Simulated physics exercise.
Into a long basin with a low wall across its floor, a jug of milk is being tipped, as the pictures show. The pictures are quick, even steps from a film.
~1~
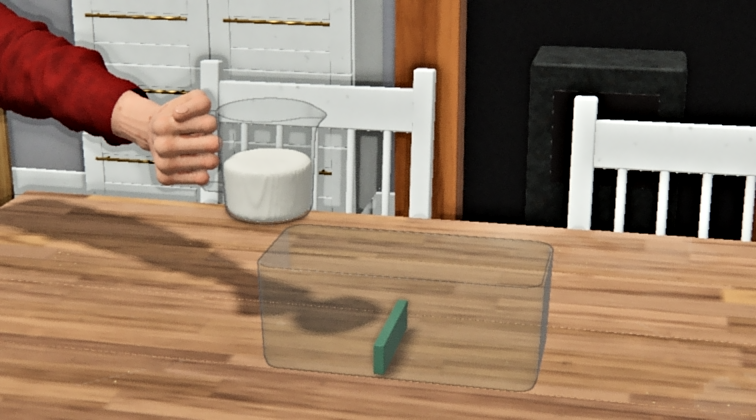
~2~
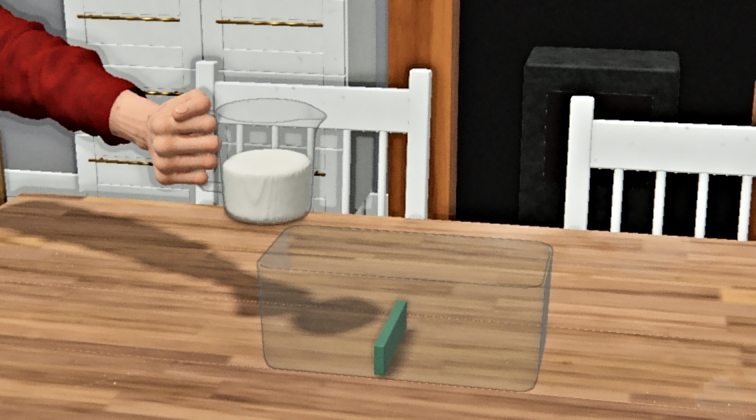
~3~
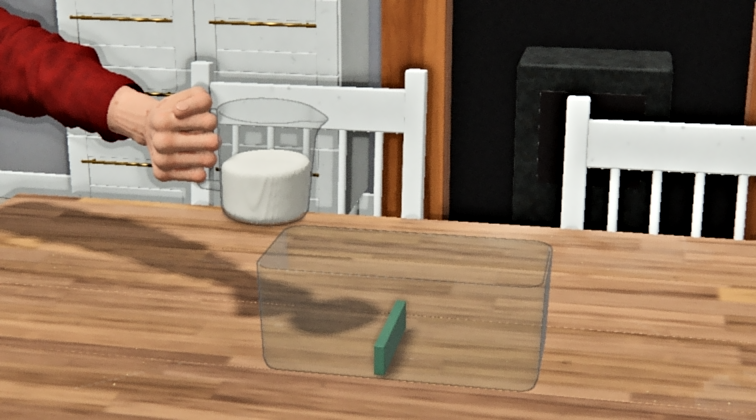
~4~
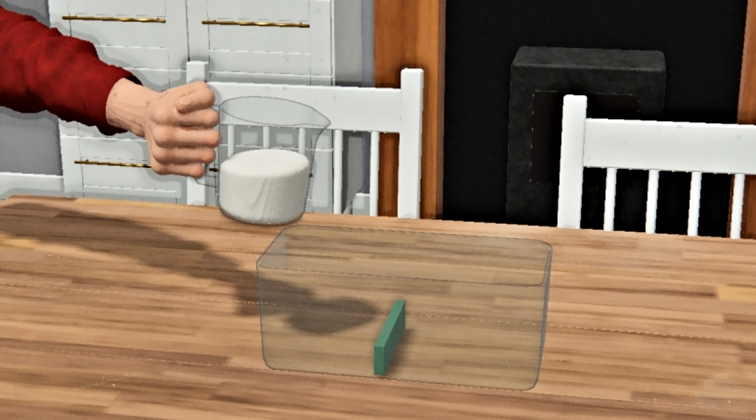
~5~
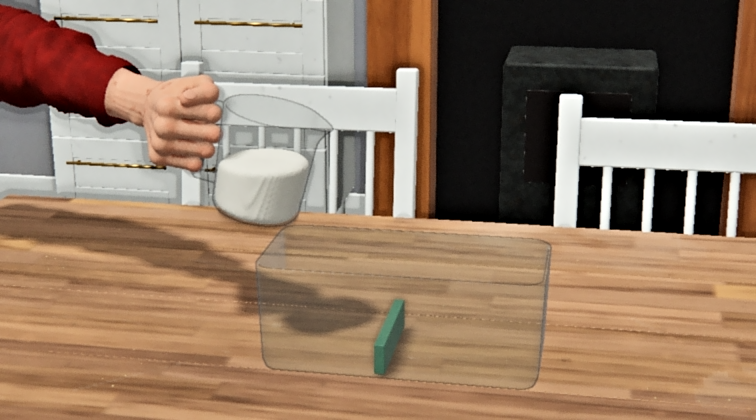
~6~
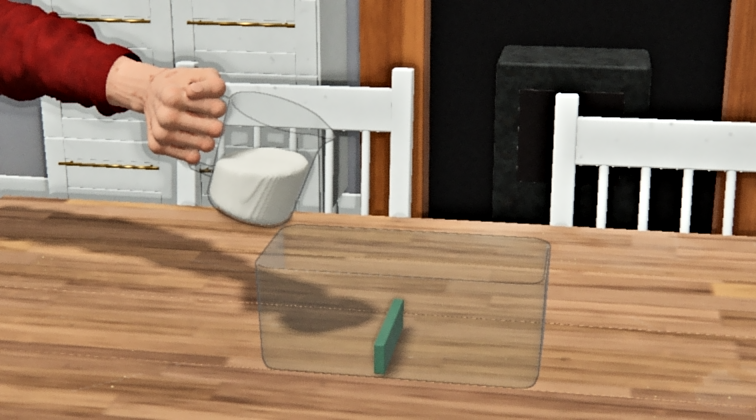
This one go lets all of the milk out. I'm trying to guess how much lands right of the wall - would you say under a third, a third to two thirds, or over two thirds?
The share right of the wall lands beneath the one-third mark.
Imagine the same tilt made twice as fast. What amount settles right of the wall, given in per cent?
Share on the right: Some 10 percent.
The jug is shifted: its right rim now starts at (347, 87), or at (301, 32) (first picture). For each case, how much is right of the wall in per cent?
Roughly 60 % the first time and roughly 10 % the second.
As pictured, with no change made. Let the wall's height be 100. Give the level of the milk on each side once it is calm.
Once still, it is 60 % on the left and 0 % on the right.
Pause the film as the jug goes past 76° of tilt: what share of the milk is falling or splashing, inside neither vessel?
Close to 10 in a hundred.
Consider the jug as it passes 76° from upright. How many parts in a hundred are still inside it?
90 in a hundred.
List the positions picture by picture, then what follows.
The first frame shows tilt 0°; pouring edge (326, 115); surface from (228, 157) to (311, 162); the long basin's rim runs from (273, 246) to (548, 267); the wall's top is at (391, 323).
The second frame shows tilt 1°; pouring edge (326, 116); surface from (227, 158) to (310, 162).
The third frame shows tilt 3°; pouring edge (328, 119); surface from (226, 158) to (310, 162).
The fourth frame shows tilt 7°; pouring edge (330, 123); surface from (225, 158) to (310, 163).
The fifth frame shows tilt 12°; pouring edge (333, 129); surface from (223, 158) to (308, 162).
The sixth frame shows tilt 19°; pouring edge (336, 137); surface from (220, 158) to (309, 163).
A moment on, the jug is tipped on its side and 90 per cent is still to pour, 1 is left of the wall and 0 right of it.
Next, the jug is tipped right over and 24 per cent is still to pour, 64 is left of the wall and 2 right of it.
Then the jug is tipped right over and 1 per cent is still to pour, 92 is left of the wall and 6 right of it.
Later the jug is tipped right over and 0 per cent is still to pour, 92 is left of the wall and 7 right of it.
At rest 92 per cent lies left of the wall, 7 right of it and 1 outside.
